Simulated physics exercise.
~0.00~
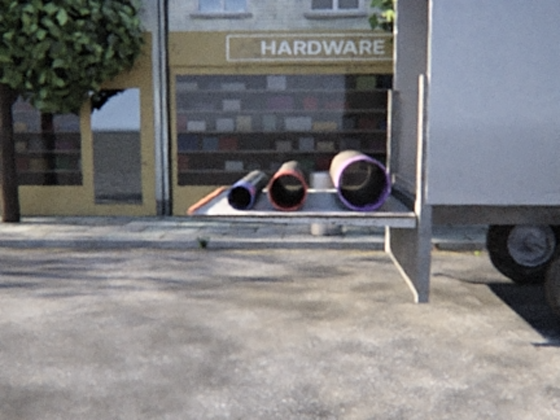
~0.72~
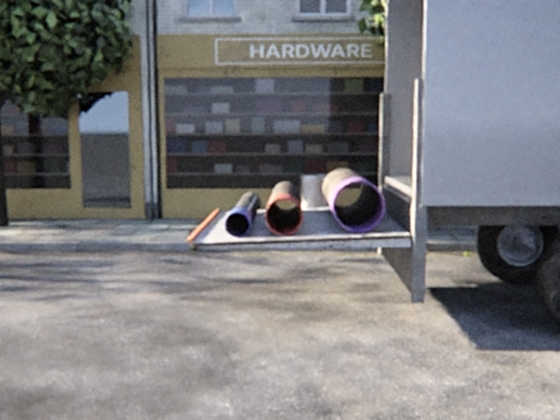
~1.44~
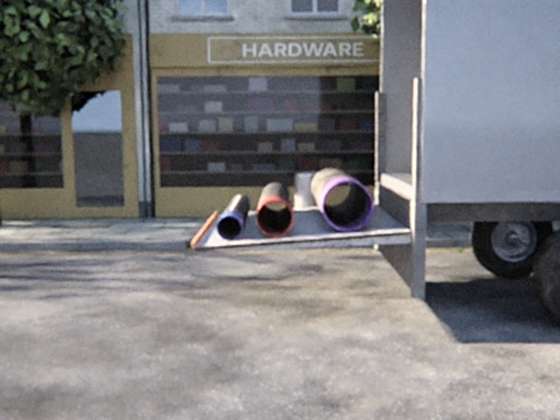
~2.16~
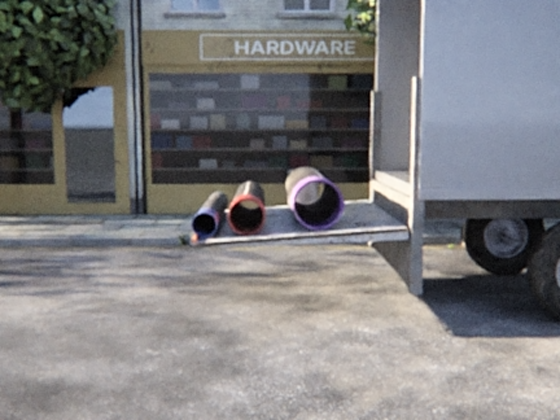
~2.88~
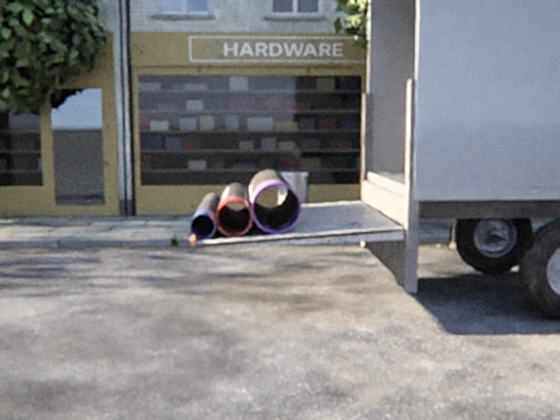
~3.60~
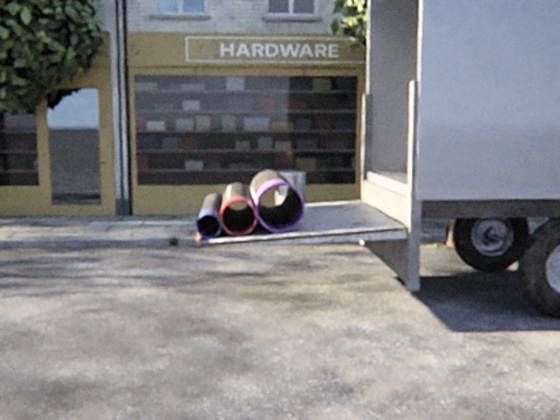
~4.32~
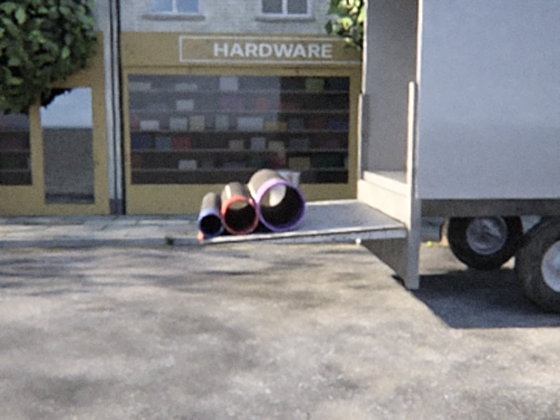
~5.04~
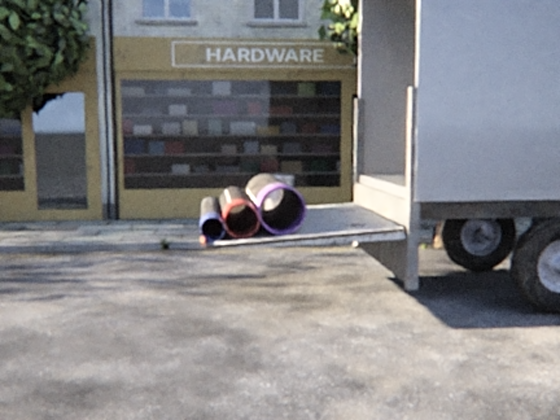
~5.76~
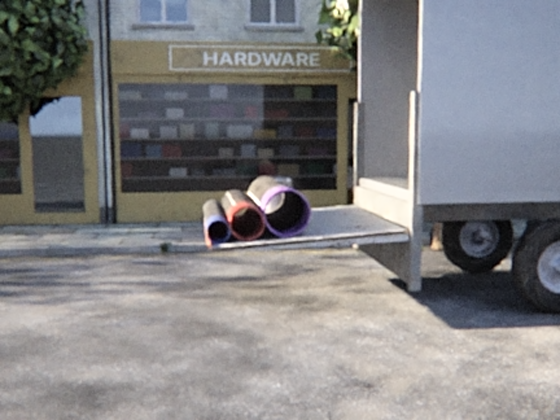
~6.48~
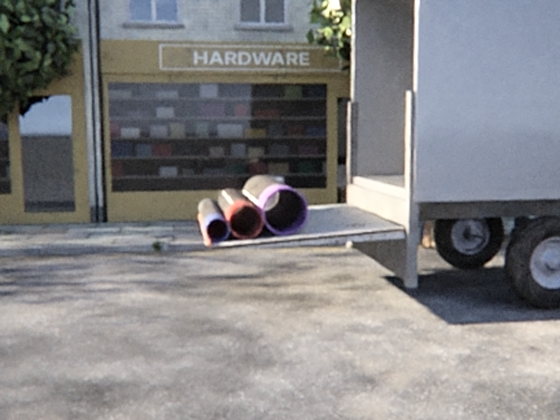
We see three hollow pipes rimmed in blue, red and purple on a truck's tail-lift outside a hardware shop. The platform lowers and tilts, and the pipes roll left until they bunch together at its outer edge, where all three rest on the platform.
